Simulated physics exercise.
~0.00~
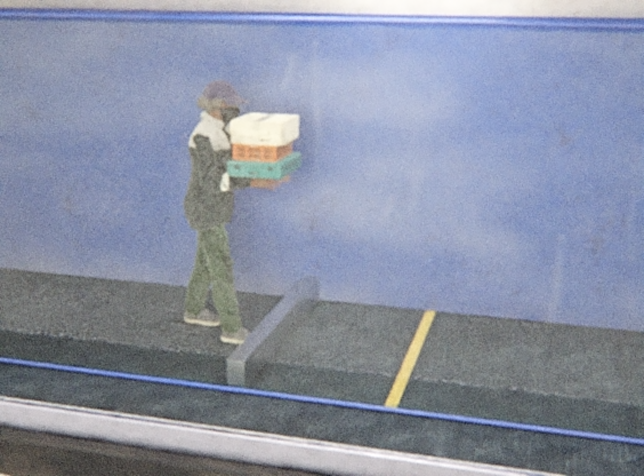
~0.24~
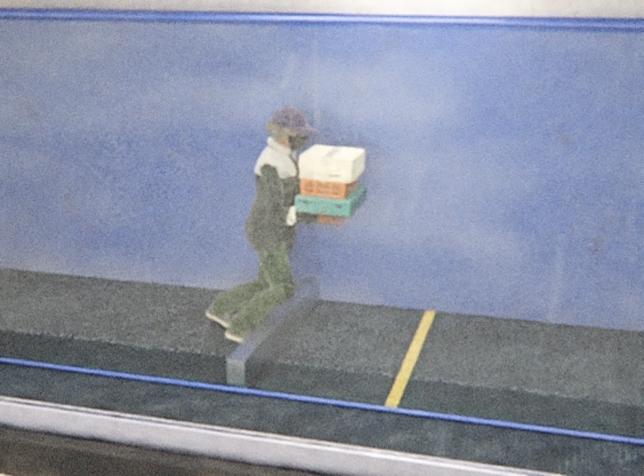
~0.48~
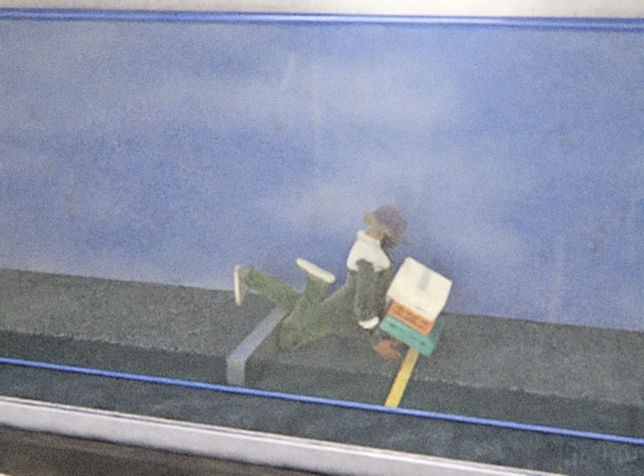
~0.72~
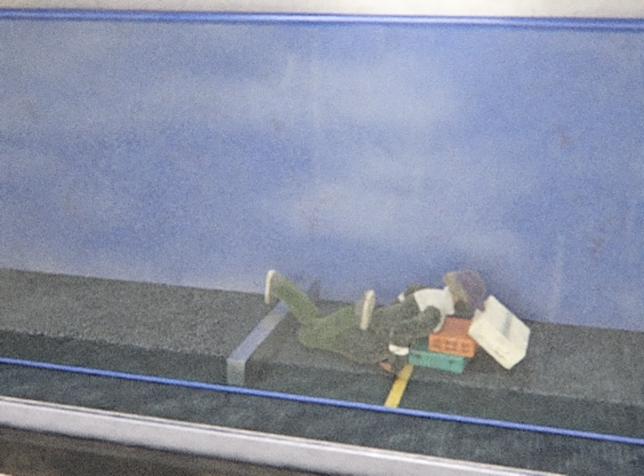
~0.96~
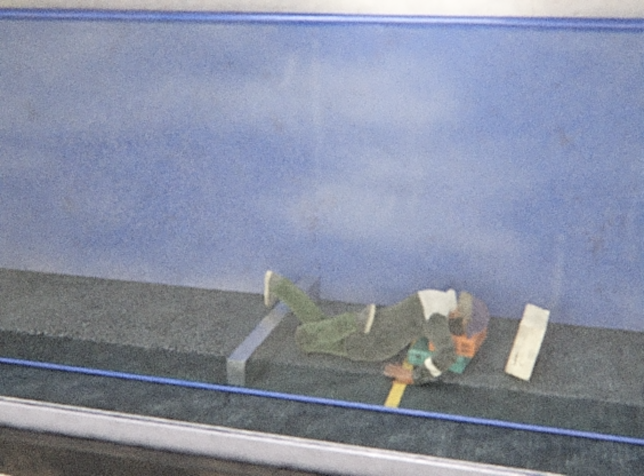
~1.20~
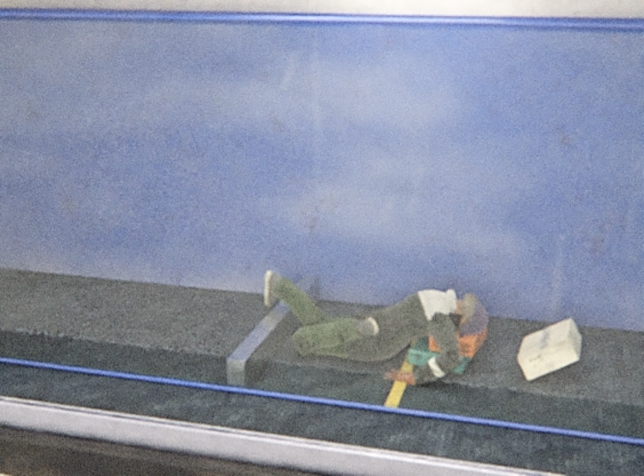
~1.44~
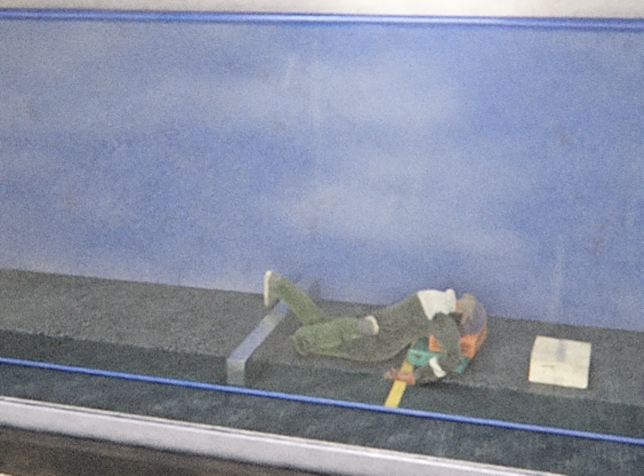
At the start, a person in a dark jacket and green trousers stands behind a low grey rail, holding a stack of boxes out to the right, with a white parcel on top of an orange crate and a teal toolbox. The person lurches right, knees bending against the rail, then topples forward over it as the stack tilts. The boxes come down around the yellow line, and the white parcel tips off and tumbles away to the right. Finally, the person lies face down over the crate and toolbox, which rest past the line, while the parcel sits farther right.
